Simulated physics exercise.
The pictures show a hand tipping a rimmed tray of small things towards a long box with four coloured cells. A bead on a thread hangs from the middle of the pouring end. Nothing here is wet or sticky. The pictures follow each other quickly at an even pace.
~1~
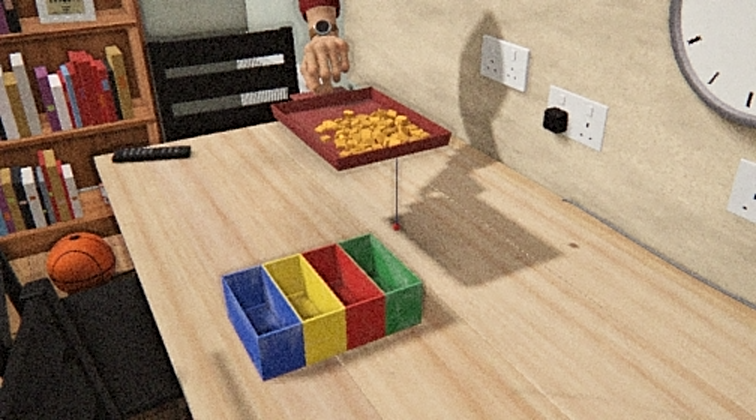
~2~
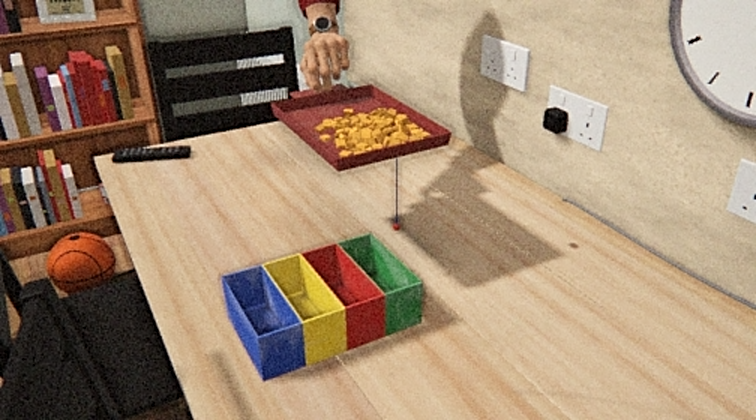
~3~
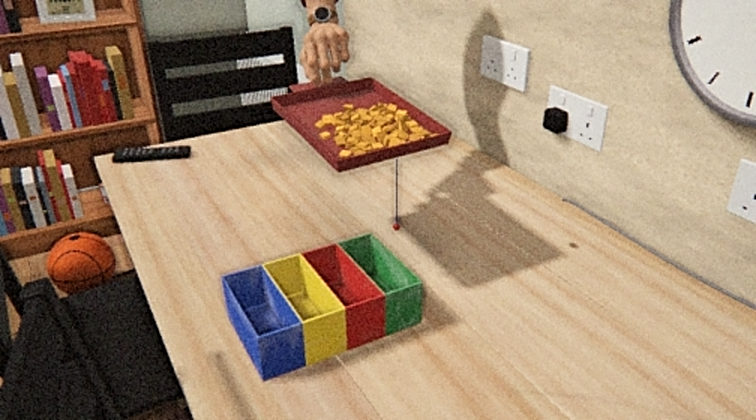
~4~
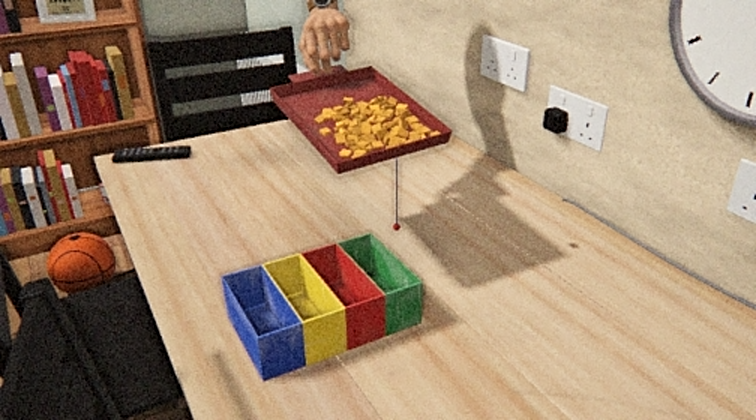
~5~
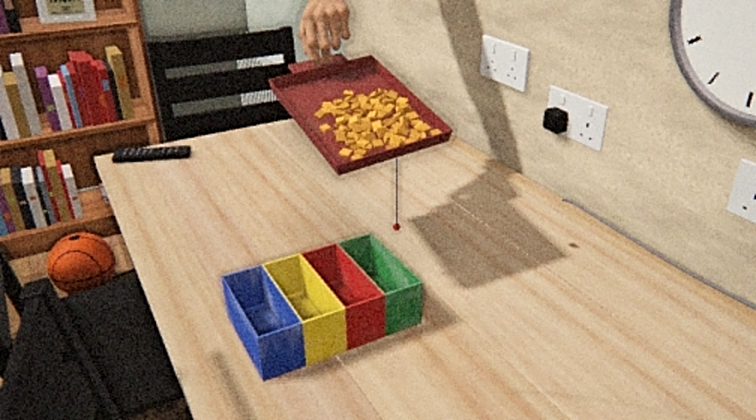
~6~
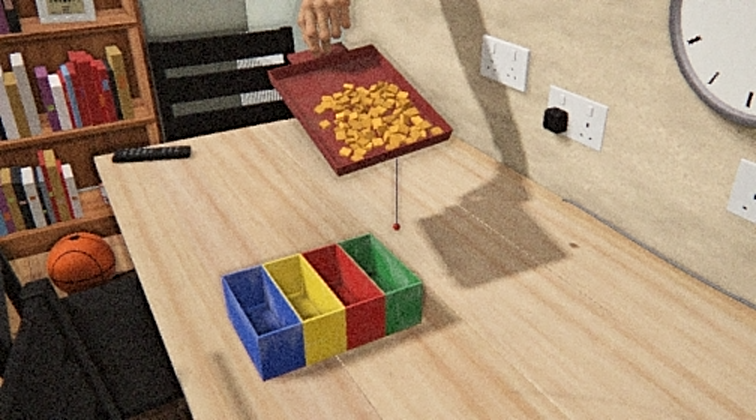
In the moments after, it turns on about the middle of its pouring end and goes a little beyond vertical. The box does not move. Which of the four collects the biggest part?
Fullest: The green cell.
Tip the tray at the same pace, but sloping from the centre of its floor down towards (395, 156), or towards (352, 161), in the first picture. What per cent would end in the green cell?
First some 20, then 60 per cent.
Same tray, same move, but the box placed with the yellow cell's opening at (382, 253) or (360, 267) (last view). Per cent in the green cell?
The first gives 0 %, the second 10 %.
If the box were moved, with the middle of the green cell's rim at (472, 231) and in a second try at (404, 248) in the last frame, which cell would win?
One: The blue one. Two: The red cell.
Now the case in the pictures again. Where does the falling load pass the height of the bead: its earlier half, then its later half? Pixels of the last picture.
Early half (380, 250), late half (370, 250).
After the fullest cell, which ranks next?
Second comes red.
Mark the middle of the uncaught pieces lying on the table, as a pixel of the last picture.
Around (424, 296).
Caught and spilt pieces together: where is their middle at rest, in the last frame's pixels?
Roughly at (379, 297).
Soon, tray tipped steeply; all on the tray.
A while on, tray tipped past a quarter turn; about two thirds on the tray; a small part in the green cell; a small part in the red cell; about a quarter falling or outside the box.
Towards the end, tray tipped past a quarter turn; about half in the green cell; about a quarter in the red cell; about a quarter falling or outside the box.
Finally, tray tipped past a quarter turn; about half in the green cell; about a quarter in the red cell; none in the blue cell; none in the yellow cell; about a quarter outside the box.
